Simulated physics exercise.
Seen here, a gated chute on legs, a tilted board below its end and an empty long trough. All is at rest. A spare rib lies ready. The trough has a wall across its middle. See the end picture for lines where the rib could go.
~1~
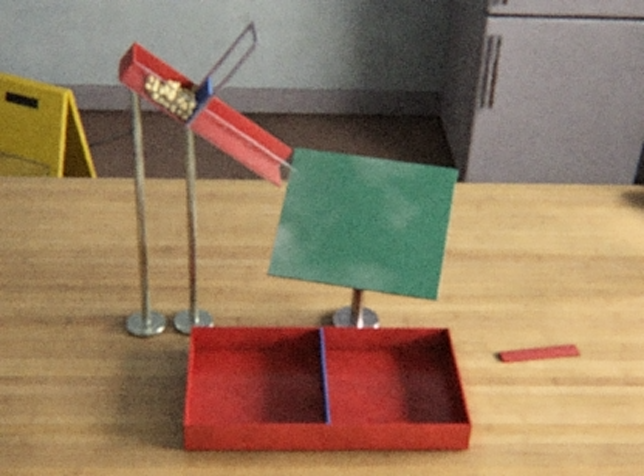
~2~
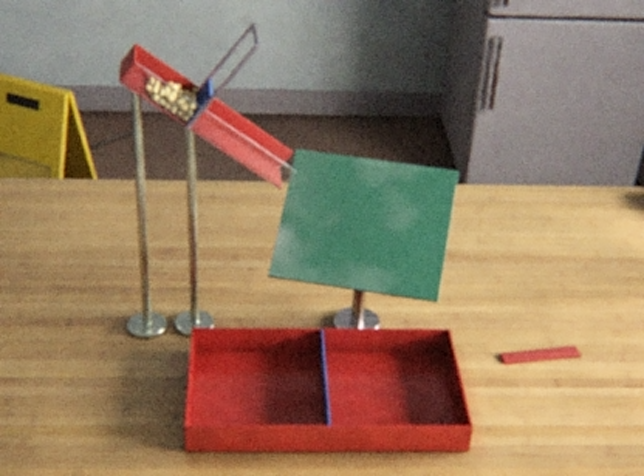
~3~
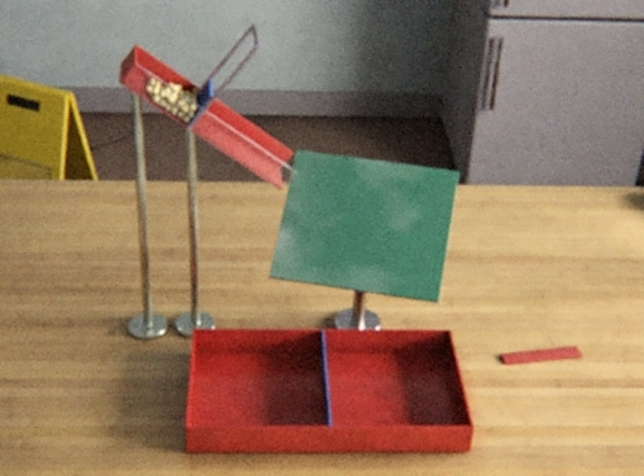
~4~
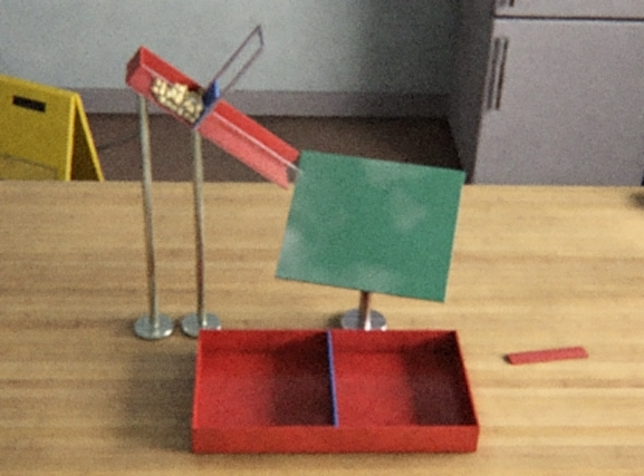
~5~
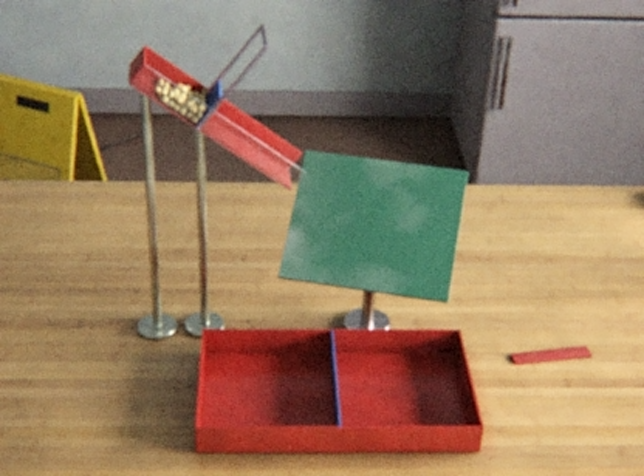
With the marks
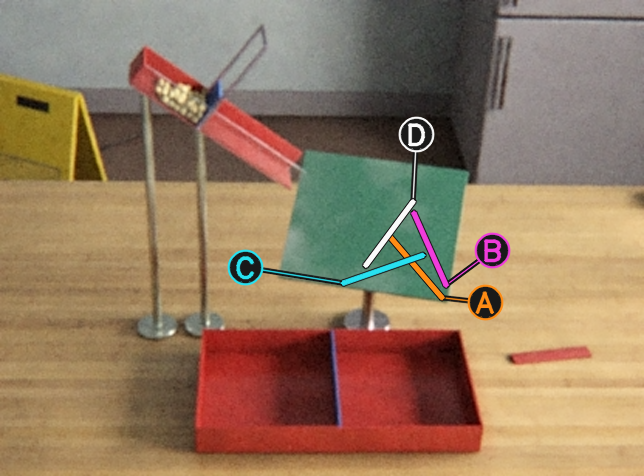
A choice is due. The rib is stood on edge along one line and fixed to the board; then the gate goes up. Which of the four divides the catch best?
Choose D.
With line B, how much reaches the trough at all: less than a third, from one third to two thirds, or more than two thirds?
Line B gives more than two thirds.
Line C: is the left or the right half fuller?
The left half.
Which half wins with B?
More lands on the right.
On the marked copy, line A from (389, 235) to (442, 297); line B from (413, 213) to (446, 285); line C from (422, 255) to (343, 283); line D from (413, 201) to (365, 265).
Choosing A, of what is caught, roughly a quarter in the left half, the larger part in the right.
Choosing B, of what is caught, roughly a quarter in the left half, the larger part in the right.
Choosing C, of what is caught, almost all in the left half, about a tenth in the right.
Choosing D, of what is caught, roughly two thirds in the left half, roughly a third in the right.
